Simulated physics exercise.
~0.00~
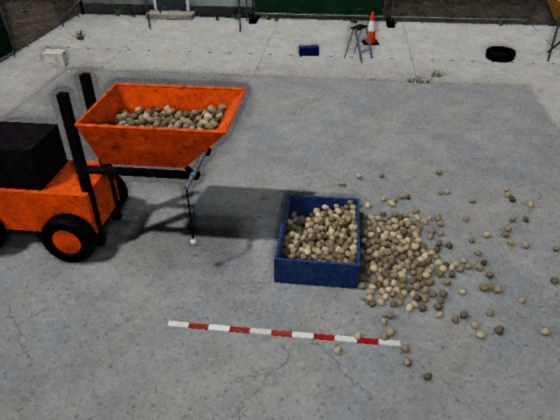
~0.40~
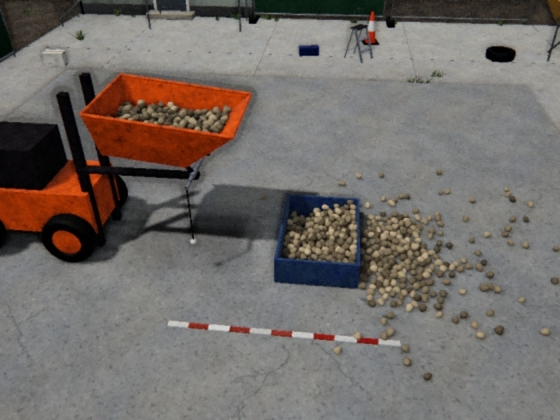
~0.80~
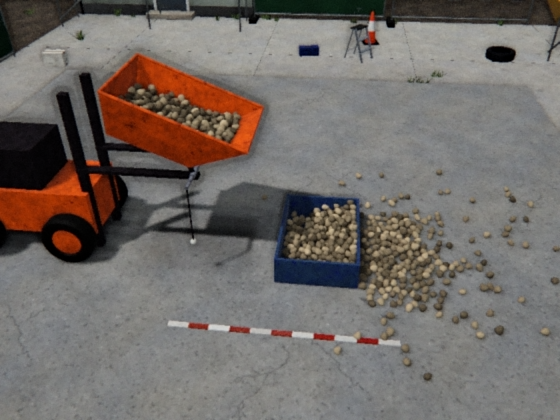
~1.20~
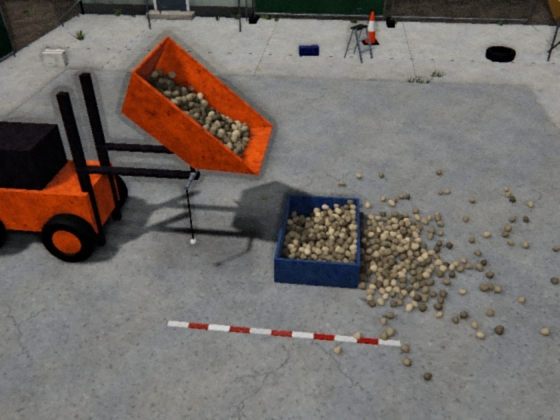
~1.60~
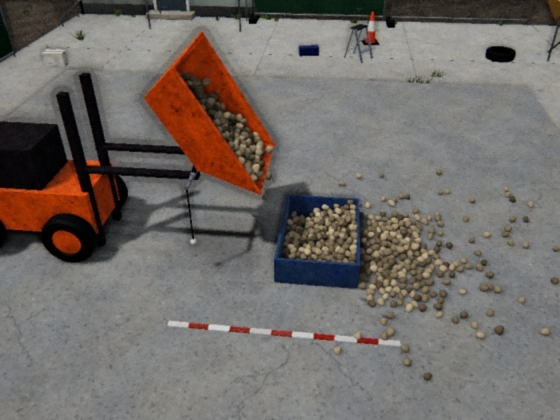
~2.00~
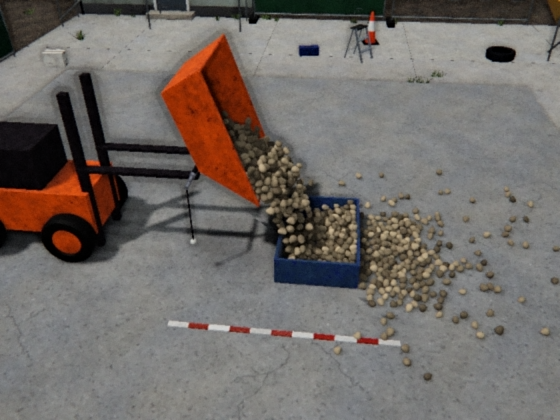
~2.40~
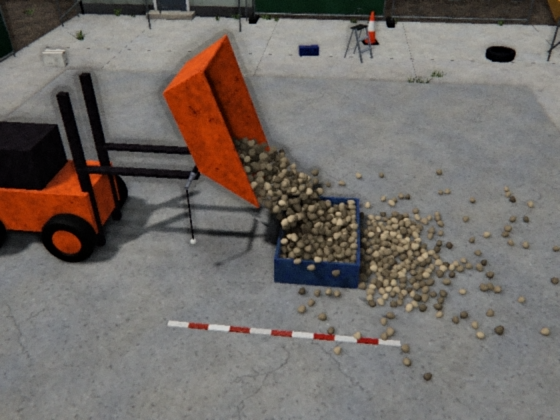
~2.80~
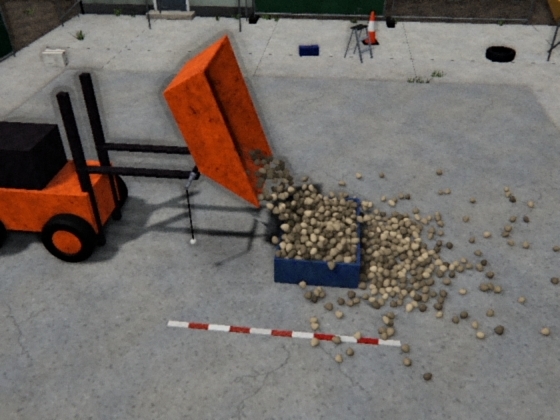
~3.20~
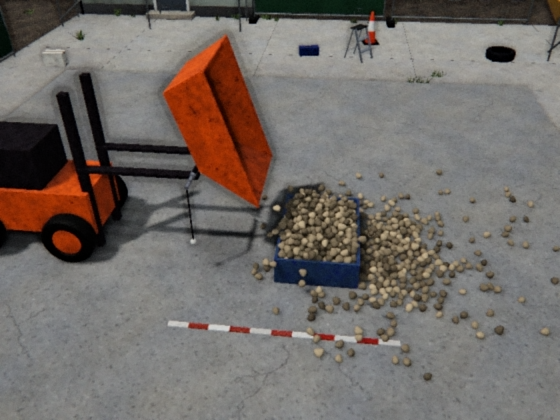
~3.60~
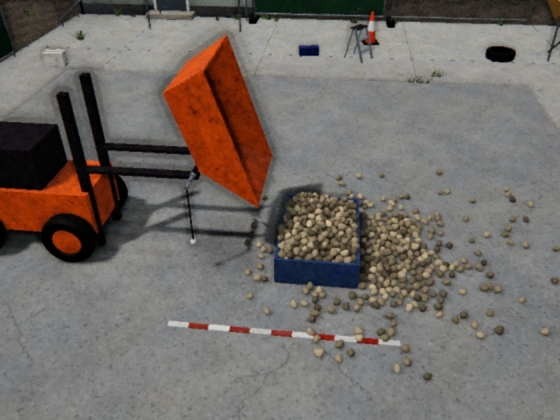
An orange forklift tips its skip rightward, emptying rounded stones into and around a blue bin.
